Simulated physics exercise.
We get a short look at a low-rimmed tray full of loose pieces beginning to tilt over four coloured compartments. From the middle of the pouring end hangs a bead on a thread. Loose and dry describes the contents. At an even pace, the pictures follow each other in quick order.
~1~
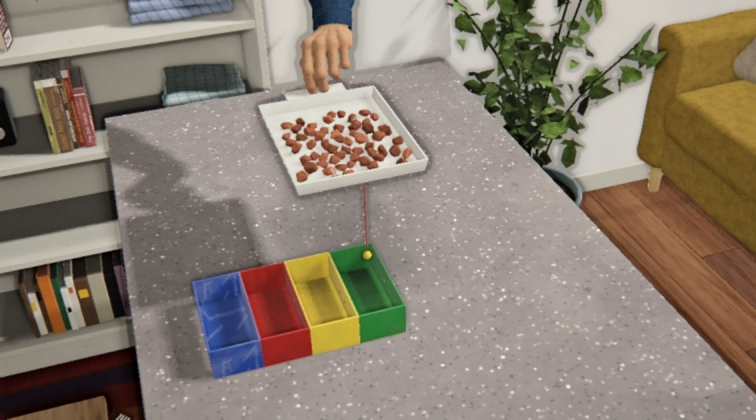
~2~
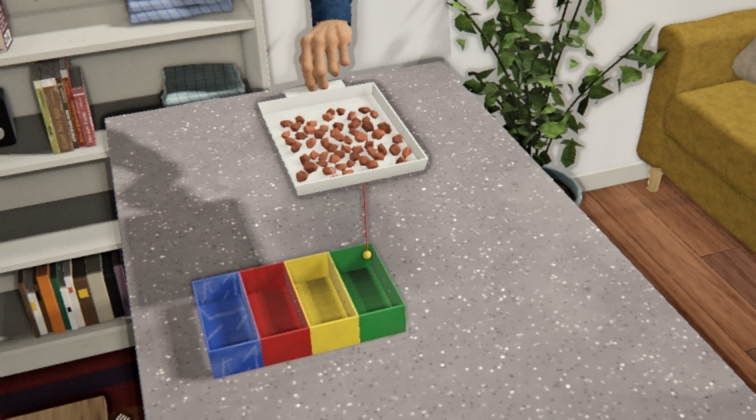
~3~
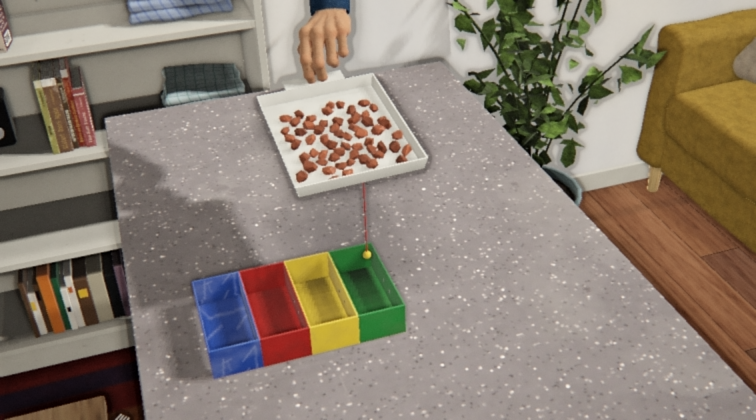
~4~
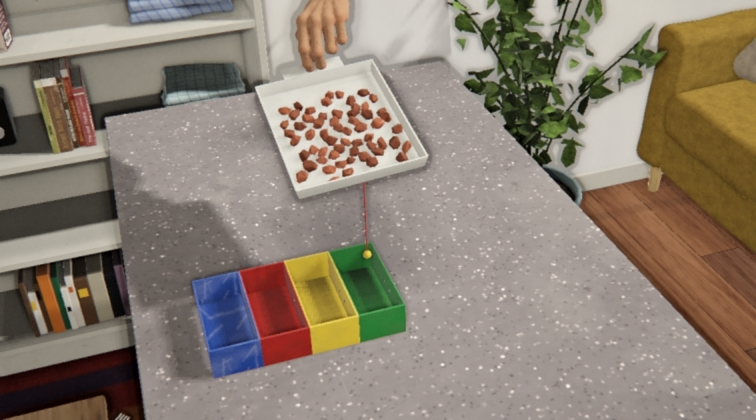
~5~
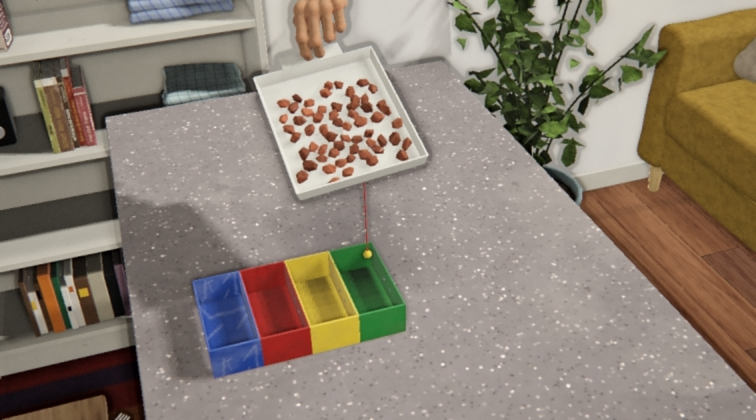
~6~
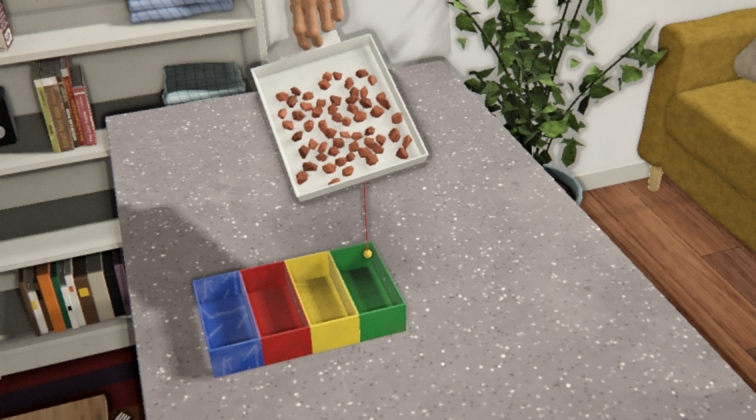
A hand at the top holds a white low-rimmed tray of reddish-brown pieces above a speckled grey table, seen from above, with shelves to the left and a plant and mustard sofa to the right. Below, blue, red, yellow and green compartments run left to right, a yellow bead hanging over the green one. The tray steadily tilts, its front left corner dipping lowest, while the camera stays still.
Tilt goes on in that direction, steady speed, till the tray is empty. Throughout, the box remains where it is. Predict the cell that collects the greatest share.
The yellow cell collects the greatest share.
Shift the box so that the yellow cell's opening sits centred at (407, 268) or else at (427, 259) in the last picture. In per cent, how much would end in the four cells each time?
In order: 90 per cent and 60 per cent.
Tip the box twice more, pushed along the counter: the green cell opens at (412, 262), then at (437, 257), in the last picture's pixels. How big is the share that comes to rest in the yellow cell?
Roughly 10% the first time and 10% the second time.
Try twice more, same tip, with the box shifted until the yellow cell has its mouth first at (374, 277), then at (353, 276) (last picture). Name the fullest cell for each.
First place: The red cell; second place: That red cell.
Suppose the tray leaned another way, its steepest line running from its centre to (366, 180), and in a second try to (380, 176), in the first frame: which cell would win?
At the first place the green cell, at the second that green cell.
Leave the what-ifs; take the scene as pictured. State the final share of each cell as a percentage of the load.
Blue cell: Roughly 0; red cell: Roughly 10; yellow cell: Roughly 70; green cell: Roughly 20.
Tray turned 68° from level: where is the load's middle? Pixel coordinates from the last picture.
The centre of the load shows up near (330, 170) in the last view.
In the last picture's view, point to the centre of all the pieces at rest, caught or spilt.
Roughly pixel (325, 311).
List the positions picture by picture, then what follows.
The first picture shows corners of the pouring end near (298, 183) and (424, 158), level; middle of the load near (348, 141), bits of crushed brick; bead on its thread near (367, 255); blue cell near (237, 357); red cell near (287, 345); yellow cell near (335, 333); green cell near (382, 321).
The second picture shows corners of the pouring end near (298, 183) and (424, 158), level; middle of the load near (348, 140).
The third picture shows corners of the pouring end near (298, 185) and (424, 157), tipped barely, lowest at the left corner; middle of the load near (347, 136).
The fourth picture shows corners of the pouring end near (298, 188) and (424, 155), tipped a little, lowest at the left corner; middle of the load near (347, 131).
The fifth picture shows corners of the pouring end near (299, 191) and (424, 154), tipped clearly, lowest at the left corner; middle of the load near (347, 126).
The sixth picture shows corners of the pouring end near (299, 193) and (424, 153), tipped clearly, lowest at the left corner; middle of the load near (346, 121); blue cell near (237, 356); red cell near (287, 343); yellow cell near (335, 332); green cell near (383, 320).
Shortly afterwards, tray tipped steeply; all but a few on the tray; a little falling or outside the box.
Next, tray tipped past a quarter turn; near a quarter on the tray; near half in the yellow cell; a little in the red cell; a little in the green cell; near a quarter falling or outside the box.
Some moments later, tray tipped past a quarter turn; near two thirds in the yellow cell; near a quarter in the green cell; a little in the red cell; only a few falling or outside the box.
In the end, tray tipped past a quarter turn; near two thirds in the yellow cell; near a quarter in the green cell; a little in the red cell; none at all in the blue cell; only a few outside the box.
